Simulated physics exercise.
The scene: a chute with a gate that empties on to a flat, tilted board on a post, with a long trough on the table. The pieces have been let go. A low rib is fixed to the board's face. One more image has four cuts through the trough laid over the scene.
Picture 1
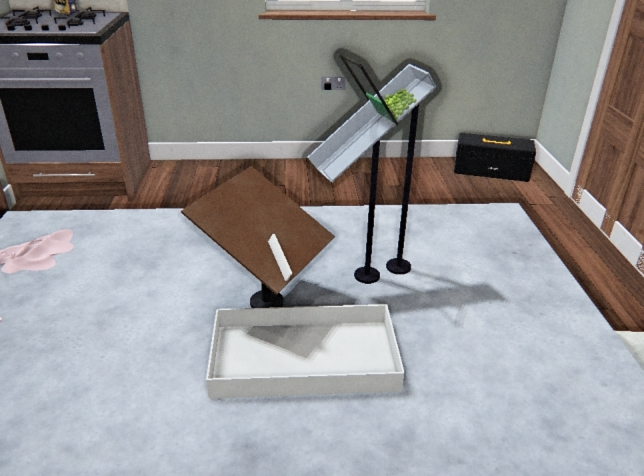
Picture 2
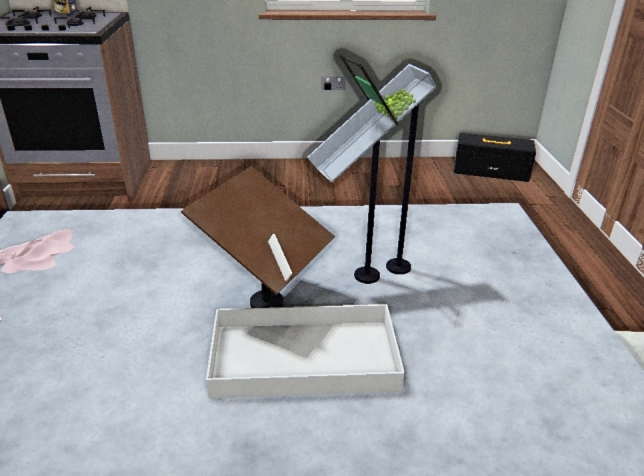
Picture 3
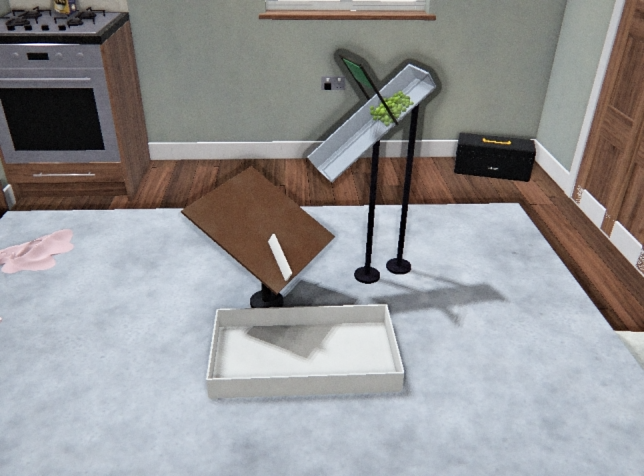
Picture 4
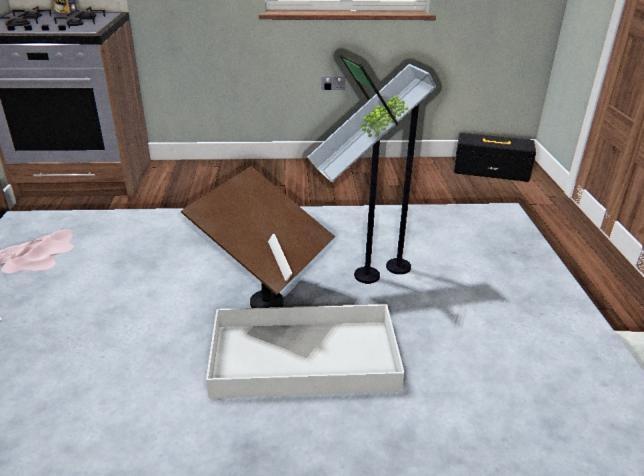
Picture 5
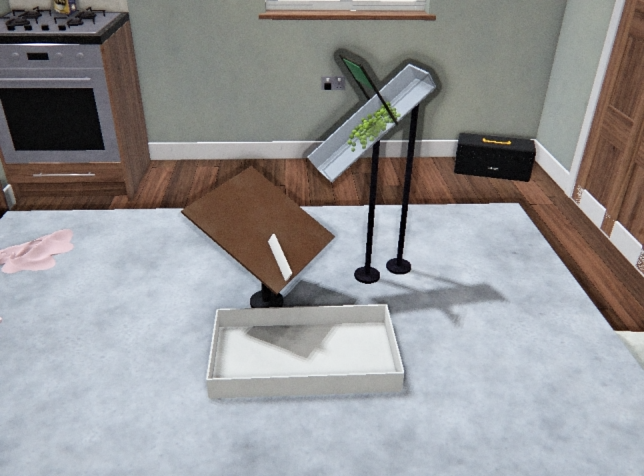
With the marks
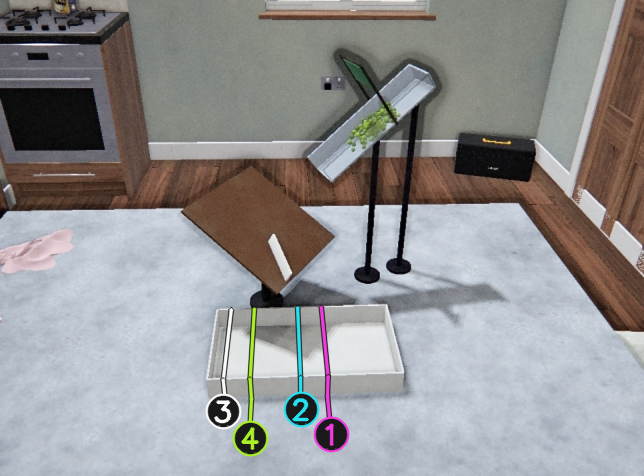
At first, a clump of small green pieces sits high in a tilted grey chute, above a brown board on a post and an empty white trough. The pieces then slide slowly down the chute toward the lower left, spreading into a longer streak about halfway along, while the board and trough stay still.
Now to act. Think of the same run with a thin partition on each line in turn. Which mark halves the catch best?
Best: 1.
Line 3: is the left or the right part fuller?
More lands on the right.
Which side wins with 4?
Right.
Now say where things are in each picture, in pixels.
The first frame shows load behind the gate (395, 103), dried peas; lip of the chute (324, 175), sloping fairly steeply.
The second frame shows middle of the board (263, 224), tilted fairly steeply; middle of its low edge (309, 263); of its high edge (219, 186).
The third frame shows front corners of the trough (207, 379) and (403, 372), empty; front of the load (375, 118).
The fourth frame shows middle of the load (383, 114); its front (370, 135), roughly a third of the way to the lip; rib from (274, 234) to (291, 274).
The fifth frame shows middle of the load (371, 124); its front (353, 150), roughly half of the way to the lip.
On the marked copy, line 1 crosses the front rim at (328, 375); line 2 crosses the front rim at (300, 376); line 3 crosses the front rim at (223, 379); line 4 crosses the front rim at (250, 378).
With 1, of what is caught, roughly half on the left of the divider, roughly half on the right.
With 2, of what is caught, about a tenth on the left of the divider, the larger part on the right.
With 3, of what is caught, not one piece on the left of the divider, every piece on the right.
With 4, of what is caught, just a few on the left of the divider, almost all on the right.
